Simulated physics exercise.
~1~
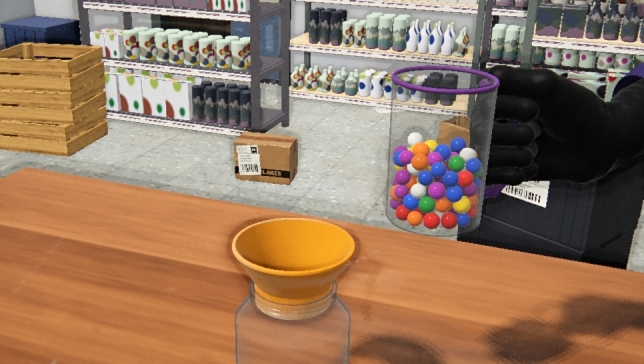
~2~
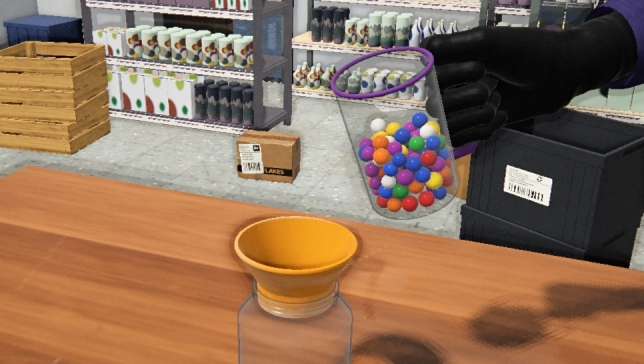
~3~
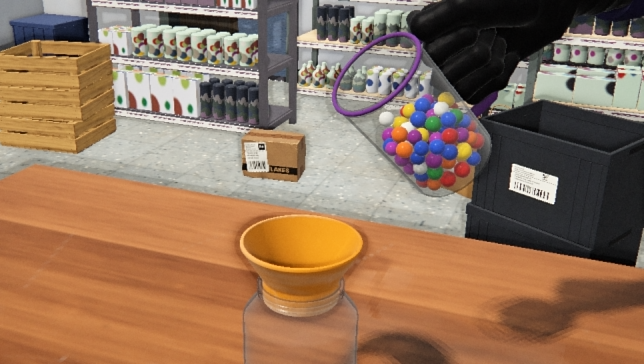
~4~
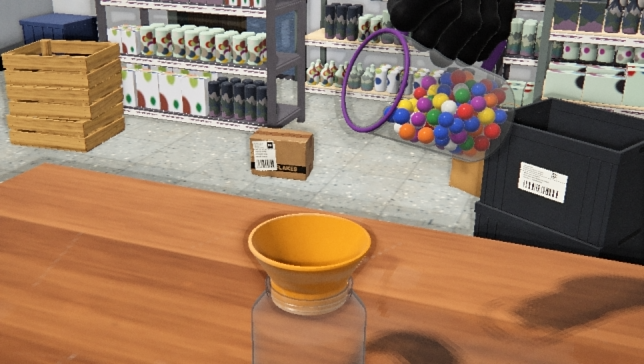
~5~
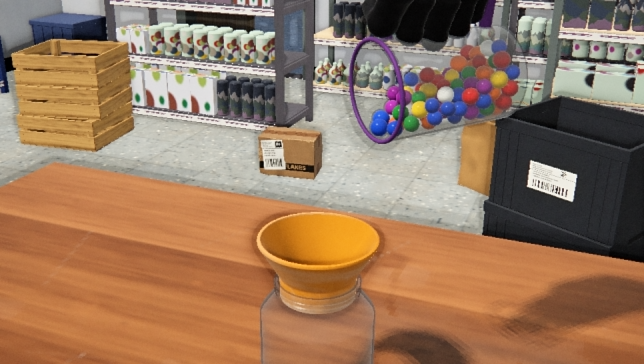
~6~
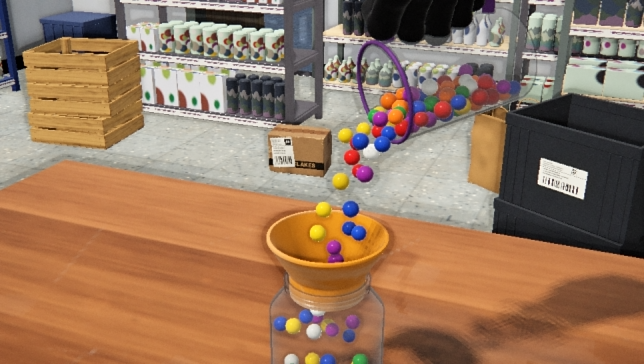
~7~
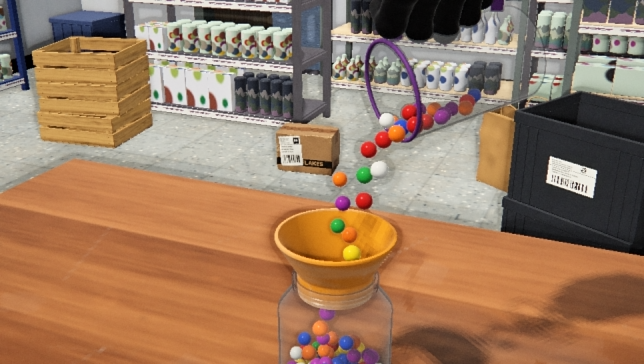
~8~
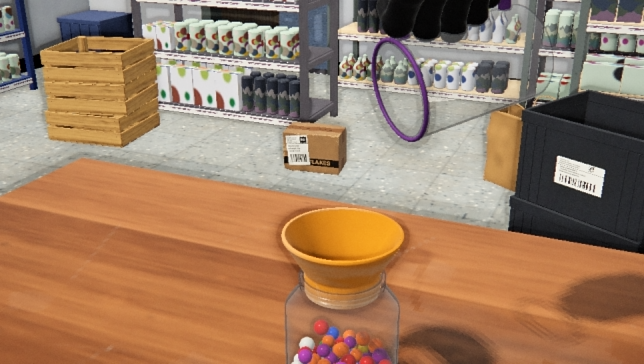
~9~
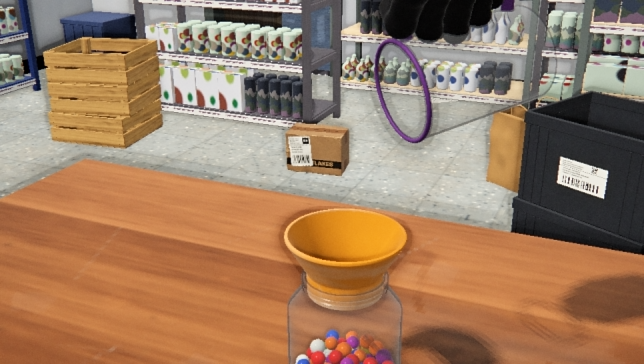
Colorful marbles pour from a cup tilted by a black-gloved hand through an orange funnel into a jar.
